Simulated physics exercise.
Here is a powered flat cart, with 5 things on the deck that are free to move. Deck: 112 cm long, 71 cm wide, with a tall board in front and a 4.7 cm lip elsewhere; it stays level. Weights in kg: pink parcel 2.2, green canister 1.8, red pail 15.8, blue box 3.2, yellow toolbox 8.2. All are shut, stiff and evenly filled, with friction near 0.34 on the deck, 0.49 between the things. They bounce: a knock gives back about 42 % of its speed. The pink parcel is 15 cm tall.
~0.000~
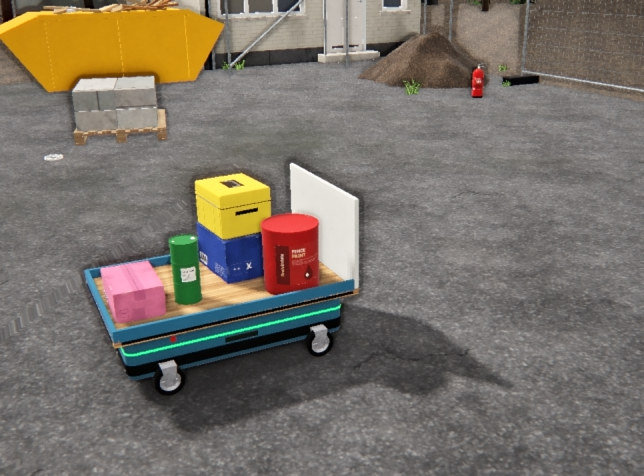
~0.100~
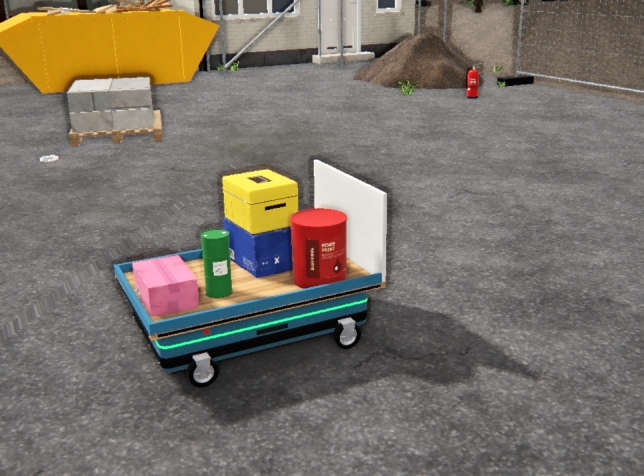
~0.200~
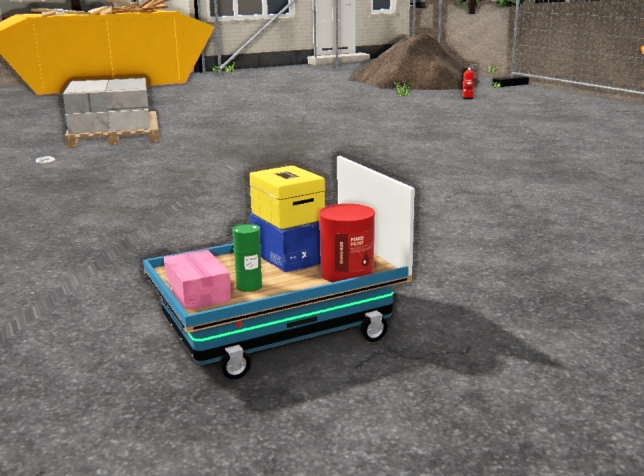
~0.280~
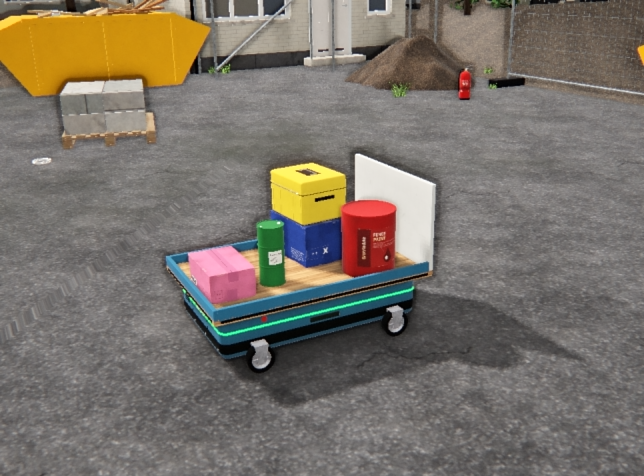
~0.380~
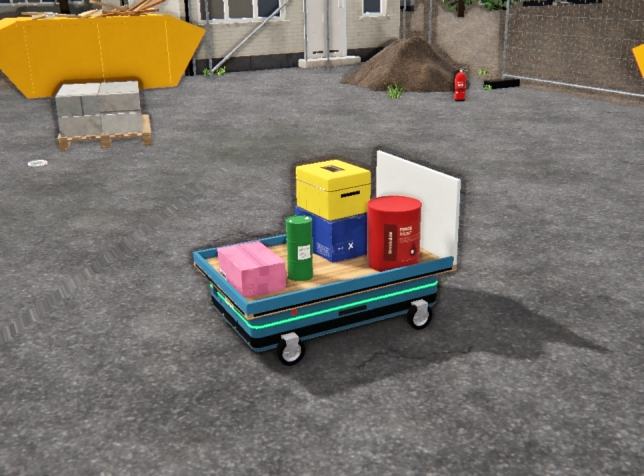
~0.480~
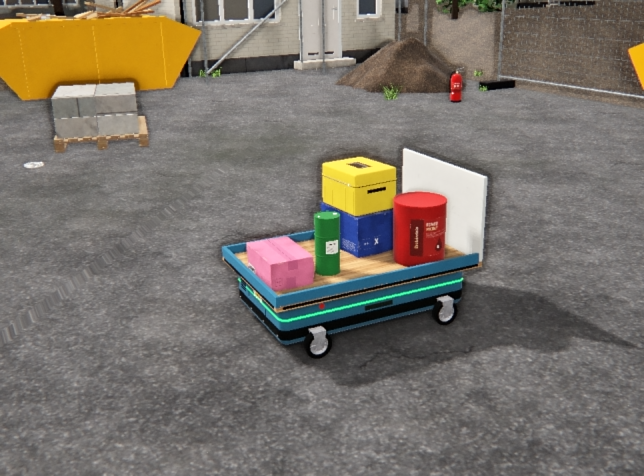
A blue flat cart carrying a pink parcel, a green canister, a red pail and a yellow toolbox stacked on a blue box rolled steadily to the right across a paved yard, its load staying in place.
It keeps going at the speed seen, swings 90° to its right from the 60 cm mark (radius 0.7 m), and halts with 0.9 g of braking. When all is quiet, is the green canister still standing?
The green canister stays upright.
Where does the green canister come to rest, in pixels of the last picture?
At about (598, 320).
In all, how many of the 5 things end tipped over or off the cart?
In all, 1.
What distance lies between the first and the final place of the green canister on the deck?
About 22 cm.
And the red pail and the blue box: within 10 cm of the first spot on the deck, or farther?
The red pail ends elsewhere; the blue box stays put.
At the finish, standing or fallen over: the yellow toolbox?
The yellow toolbox topples.
After 0.68 s, cart has run 102 cm, turned 22°; green canister moved 2 cm near (381, 240); yellow toolbox moved 11 cm; red pail moved 10 cm.
After 1.08 s, cart has run 162 cm, turned 71°; yellow toolbox now off the cart; green canister moved 3 cm near (482, 261); red pail moved 23 cm.
After 1.38 s, cart has run 206 cm, turned 90°; green canister moved 4 cm near (546, 295); red pail moved 19 cm; blue box moved 2 cm.
After 1.68 s, cart has run 213 cm, turned 90°, stopped; green canister moved 21 cm near (595, 318); pink parcel moved 19 cm; red pail moved 18 cm.
In the end (2.1 s), off the cart and tipped over, yellow toolbox; not toppled but over 10 cm from the start, pink parcel, green canister and red pail; the last one under 10 cm from the start. In the last view, green canister near (598, 320).
